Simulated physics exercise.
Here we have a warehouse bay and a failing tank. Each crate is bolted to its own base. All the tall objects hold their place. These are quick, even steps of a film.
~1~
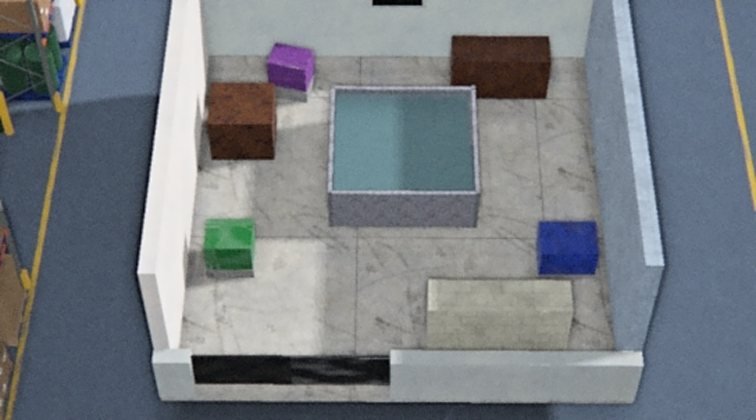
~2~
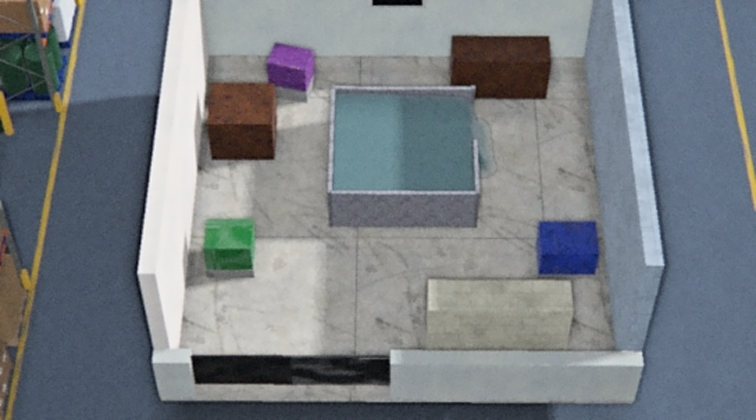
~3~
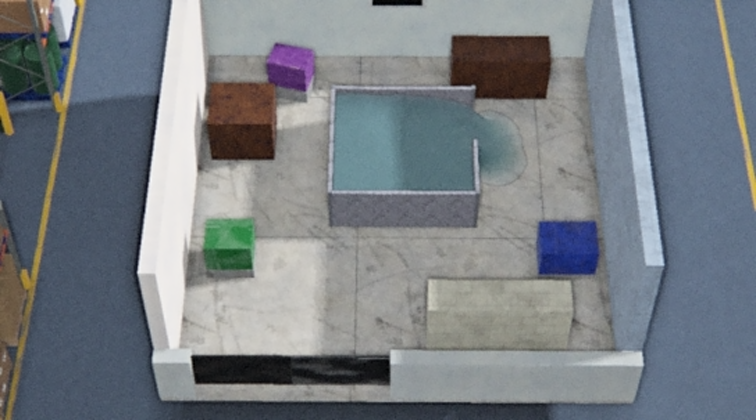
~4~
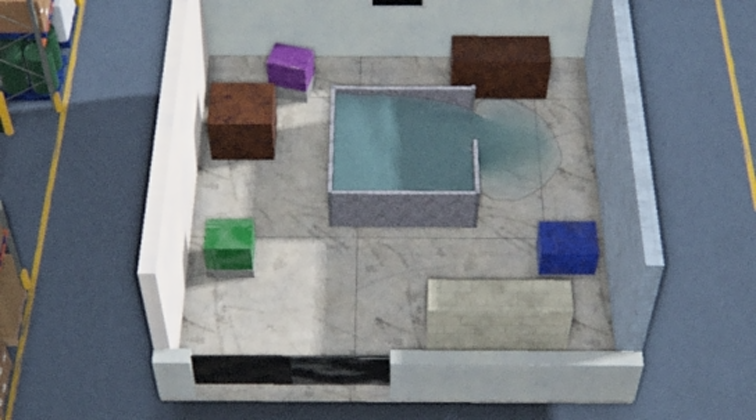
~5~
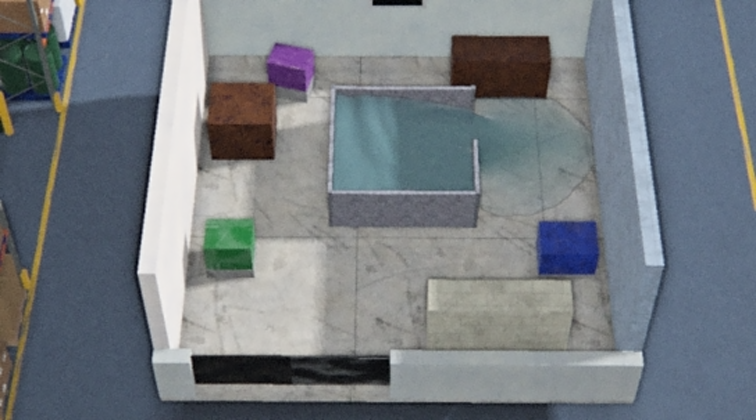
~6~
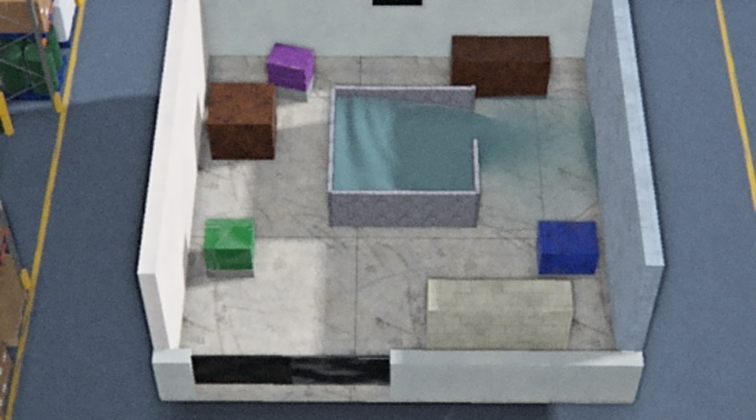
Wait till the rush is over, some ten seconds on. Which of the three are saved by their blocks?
The purple crate keeps dry; the green crate keeps dry; the blue crate is soaked.
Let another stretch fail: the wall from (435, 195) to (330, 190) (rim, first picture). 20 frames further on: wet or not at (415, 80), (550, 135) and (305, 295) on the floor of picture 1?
As listed: Free of water, clear, covered.
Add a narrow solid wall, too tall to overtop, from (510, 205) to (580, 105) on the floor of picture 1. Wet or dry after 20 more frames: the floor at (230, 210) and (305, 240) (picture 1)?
In turn: No water, free of water.
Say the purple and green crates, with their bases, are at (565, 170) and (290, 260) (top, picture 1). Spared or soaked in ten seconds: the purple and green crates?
Then: Purple crate gets wet, green crate escapes it.
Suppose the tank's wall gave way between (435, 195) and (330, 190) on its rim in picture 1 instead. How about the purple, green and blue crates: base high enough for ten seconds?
My reading: The purple crate keeps dry; the green crate ends up wet; the blue crate is wetted.
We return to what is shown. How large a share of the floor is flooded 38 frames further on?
About 95 per cent.
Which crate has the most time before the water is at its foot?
It is the green one.
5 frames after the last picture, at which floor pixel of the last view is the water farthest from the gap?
Around (601, 279).
A moment on, water covers 15 % of the floor; the purple crate not reached, the green crate not reached, the blue crate water round its plinth.
Next, water covers 25 % of the floor; the purple crate not reached, the green crate not reached, the blue crate water round its plinth.
Then, water covers 55 % of the floor; the purple crate water round its plinth, the green crate not reached, the blue crate water round its plinth.
Later, water covers 95 % of the floor; the purple crate water round its plinth, the green crate water round its plinth, the blue crate water round its plinth.
In the end, water covers 100 % of the floor; the purple crate stayed above the water, the green crate stayed above the water, the blue crate was topped.
